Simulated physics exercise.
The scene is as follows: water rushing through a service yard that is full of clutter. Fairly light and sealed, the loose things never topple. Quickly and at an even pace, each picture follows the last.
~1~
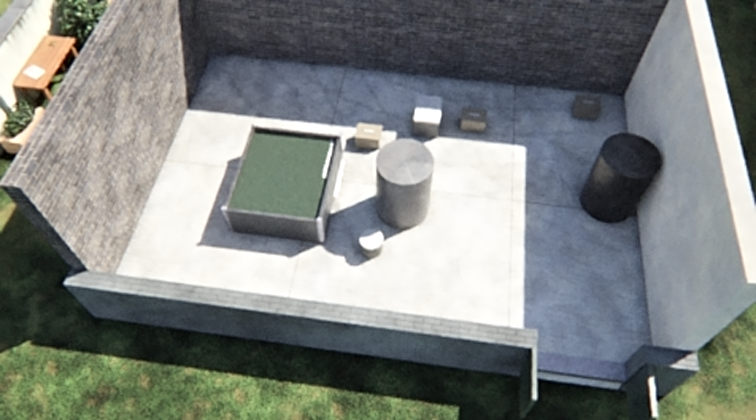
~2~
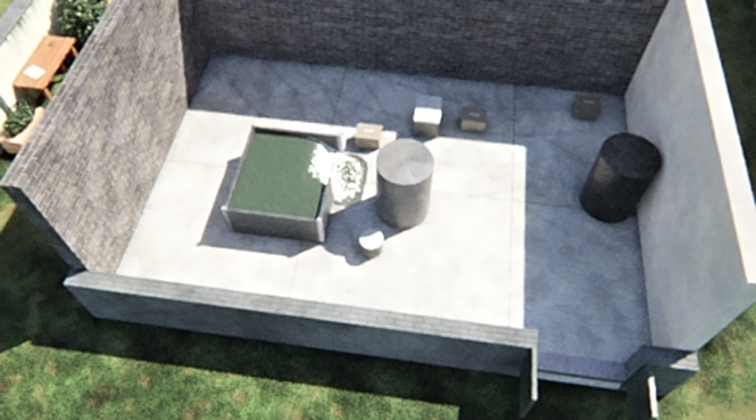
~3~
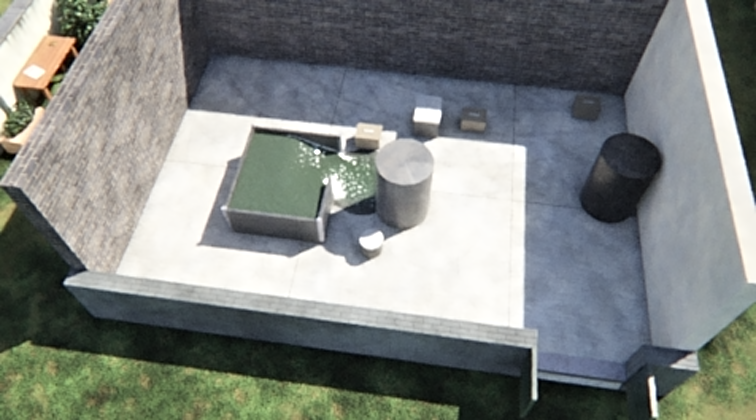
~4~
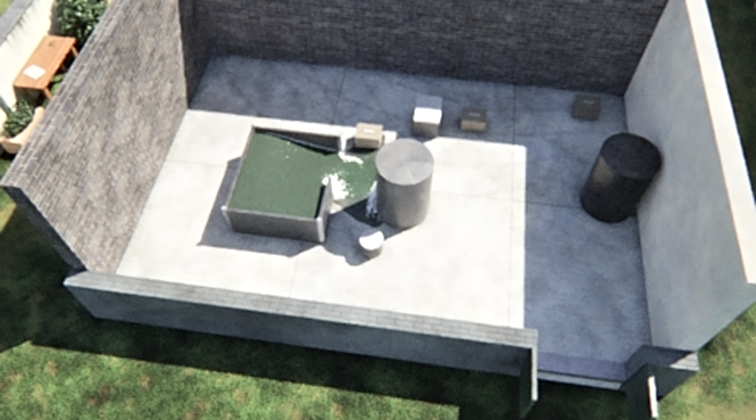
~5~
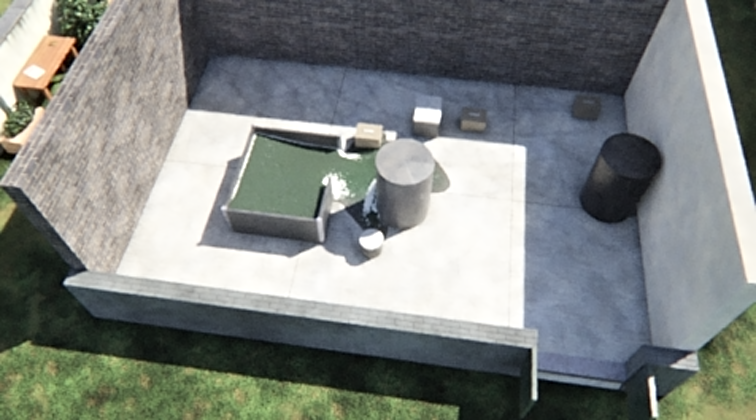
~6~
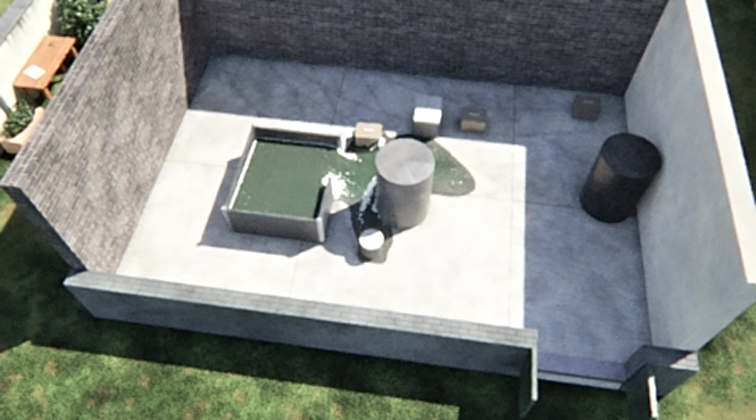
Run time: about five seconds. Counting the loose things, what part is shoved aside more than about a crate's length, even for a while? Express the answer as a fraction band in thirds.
Fraction band: 2/3 or more.
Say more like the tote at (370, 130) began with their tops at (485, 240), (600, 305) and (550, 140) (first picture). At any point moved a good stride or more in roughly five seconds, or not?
First remains in place, second remains in place, third driven off.
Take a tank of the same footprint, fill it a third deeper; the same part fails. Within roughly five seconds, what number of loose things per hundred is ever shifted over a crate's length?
My figure is 100 percent.
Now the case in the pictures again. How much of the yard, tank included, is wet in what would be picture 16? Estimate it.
Close to 45 per cent, tank included.
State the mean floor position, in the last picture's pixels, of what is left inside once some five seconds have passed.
Roughly at (510, 155) in the last view.
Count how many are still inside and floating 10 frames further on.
It works out to 2.
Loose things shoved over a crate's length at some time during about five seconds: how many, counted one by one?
That adds up to 5.
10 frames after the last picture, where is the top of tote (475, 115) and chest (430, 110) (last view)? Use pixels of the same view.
The first top is near (493, 79) and the second near (461, 71).
A moment on, 0 of 5 are well off their spots; 0 afloat.
Next, 4 of 5 are well off their spots; 2 afloat.
Later, 4 of 5 are well off their spots; 4 afloat.
In the end, 5 of 5 are well off their spots, and 5 have been at some point; 3 afloat.
